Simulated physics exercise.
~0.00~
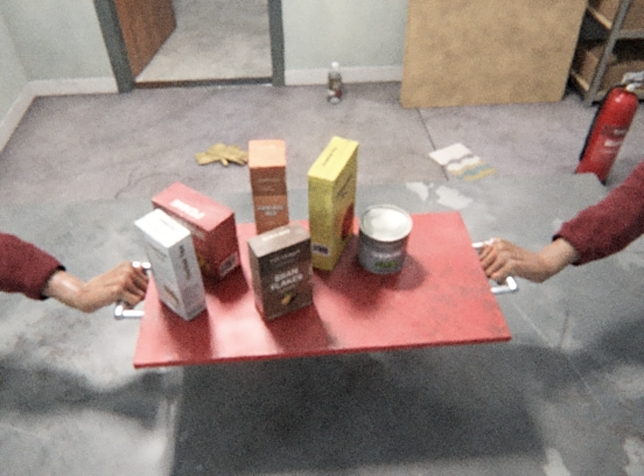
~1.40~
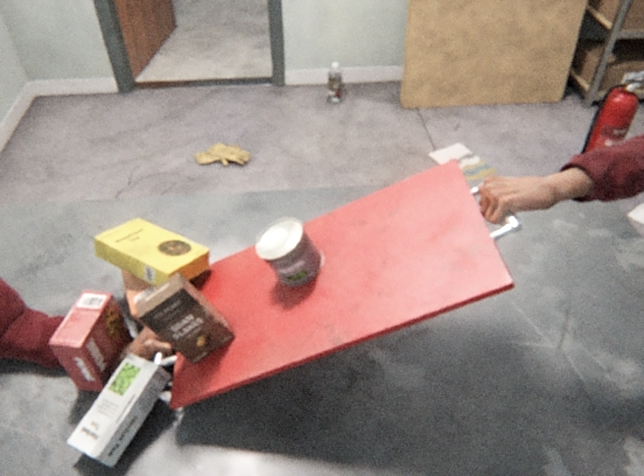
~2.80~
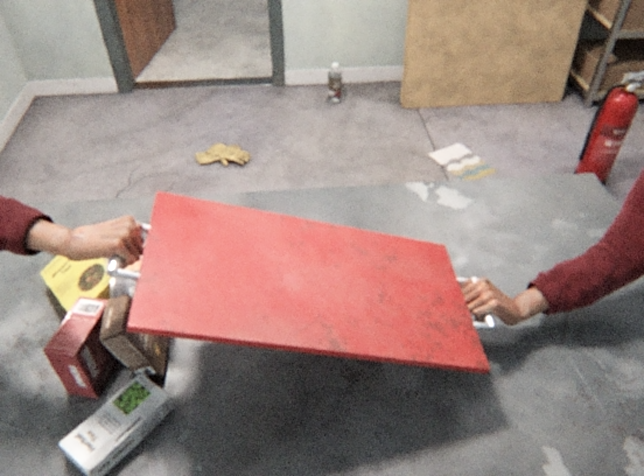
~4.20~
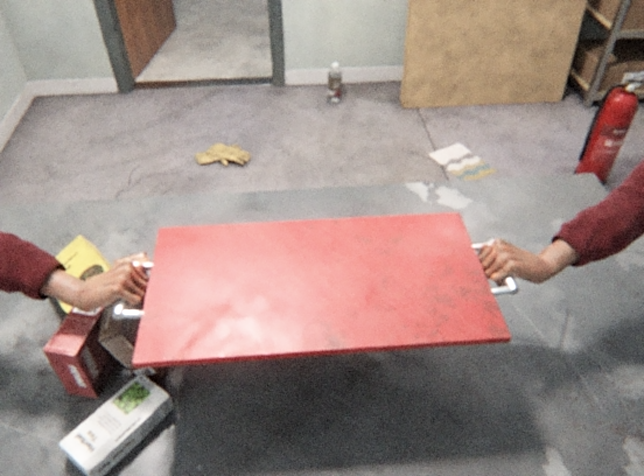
A rimless red tray, held by a hand at each end above a grey table, carries a white packet, red packet, orange carton, yellow packet, brown packet and grey tin. The fixed view looks down into a room with a doorway behind and a fire extinguisher at right. The hands dip the left end steeply, and the packets slide and topple leftward while the tin stays on the tray. Next the tray swings back, its right end slightly low, already empty. Finally it is held roughly level, with fallen packets heaped at the left.
